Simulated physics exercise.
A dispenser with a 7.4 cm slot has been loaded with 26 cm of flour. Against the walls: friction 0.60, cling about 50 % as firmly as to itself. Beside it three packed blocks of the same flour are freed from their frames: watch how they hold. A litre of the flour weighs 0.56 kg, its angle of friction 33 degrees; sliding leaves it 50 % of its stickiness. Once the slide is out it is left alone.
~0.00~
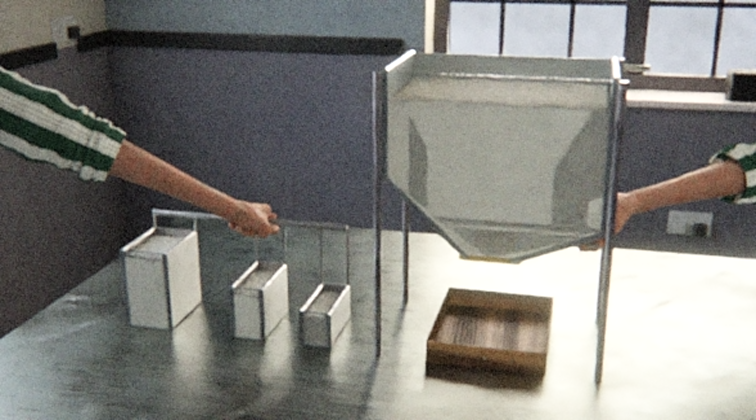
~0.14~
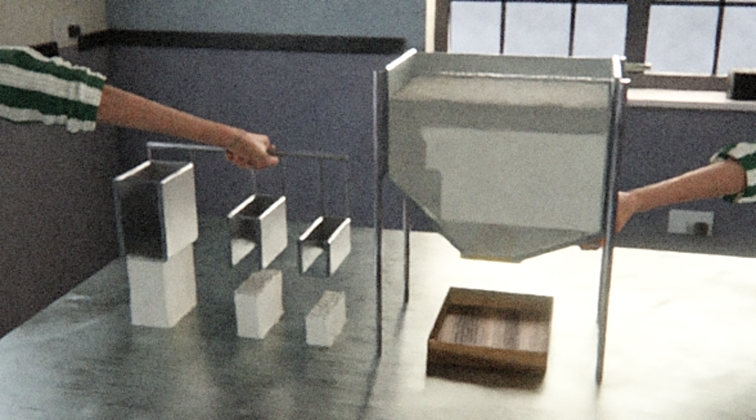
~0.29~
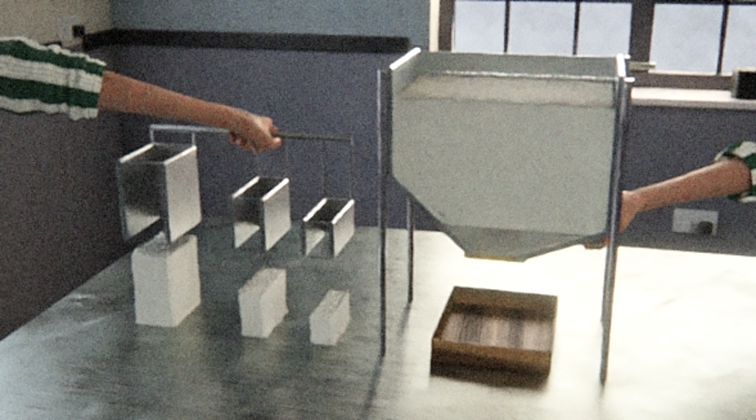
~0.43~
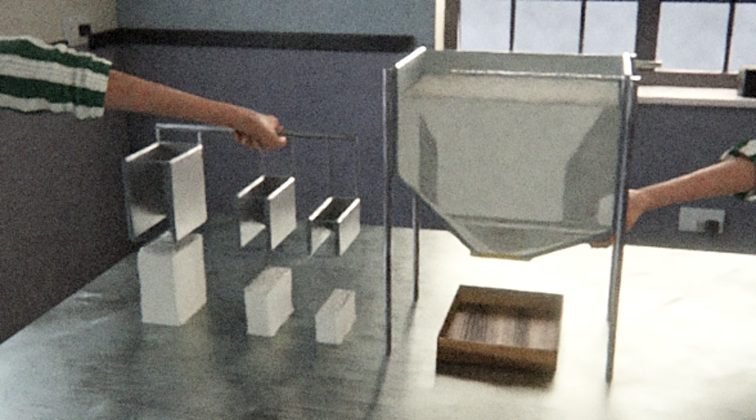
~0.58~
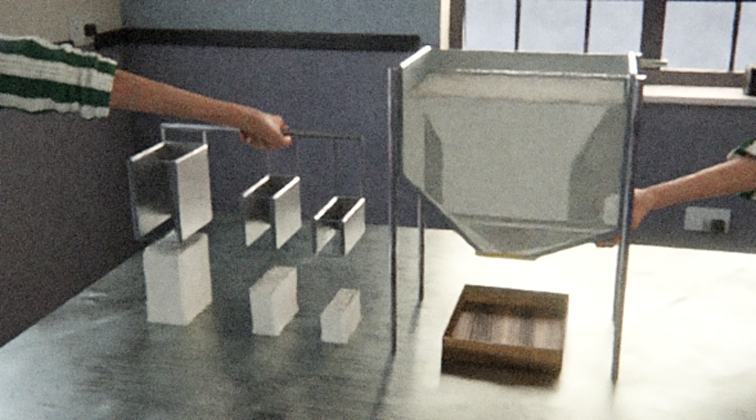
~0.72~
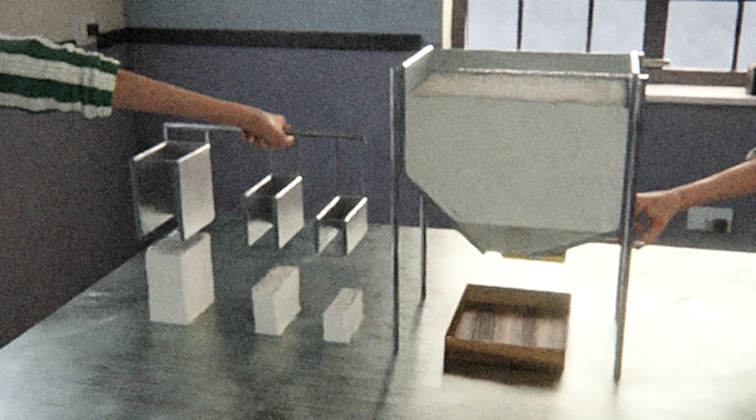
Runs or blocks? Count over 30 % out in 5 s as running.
It blocks.
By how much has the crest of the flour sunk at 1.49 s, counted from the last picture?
About 0.0 cm.
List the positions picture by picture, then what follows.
In the first frame, end of the slide at (512, 262), not yet moved; crest of the flour at (494, 104); block heights 14 cm, 8.7 cm, 5.4 cm (left to right).
In the second frame, end of the slide at (513, 261), not yet moved; crest of the flour at (495, 103); block heights 14 cm, 8.7 cm, 5.4 cm (left to right).
In the third frame, end of the slide at (517, 260), not yet moved; crest of the flour at (499, 102); block heights 14 cm, 8.7 cm, 5.4 cm (left to right).
In the fourth frame, end of the slide at (523, 259), not yet moved; crest of the flour at (505, 101); block heights 14 cm, 8.7 cm, 5.4 cm (left to right).
In the fifth frame, end of the slide at (528, 259), not yet moved; crest of the flour at (510, 100); block heights 14 cm, 8.7 cm, 5.4 cm (left to right).
In the sixth frame, end of the slide at (556, 261), moved 4.2 cm; crest of the flour at (506, 99); block heights 14 cm, 8.7 cm, 5.4 cm (left to right).
After 1.07 s, 0 % has run out.
After 1.49 s, 0 % has run out.
After 1.90 s, 0 % has run out.
After 2.32 s, 0 % has run out.
After 5.62 s, 0 % has run out.
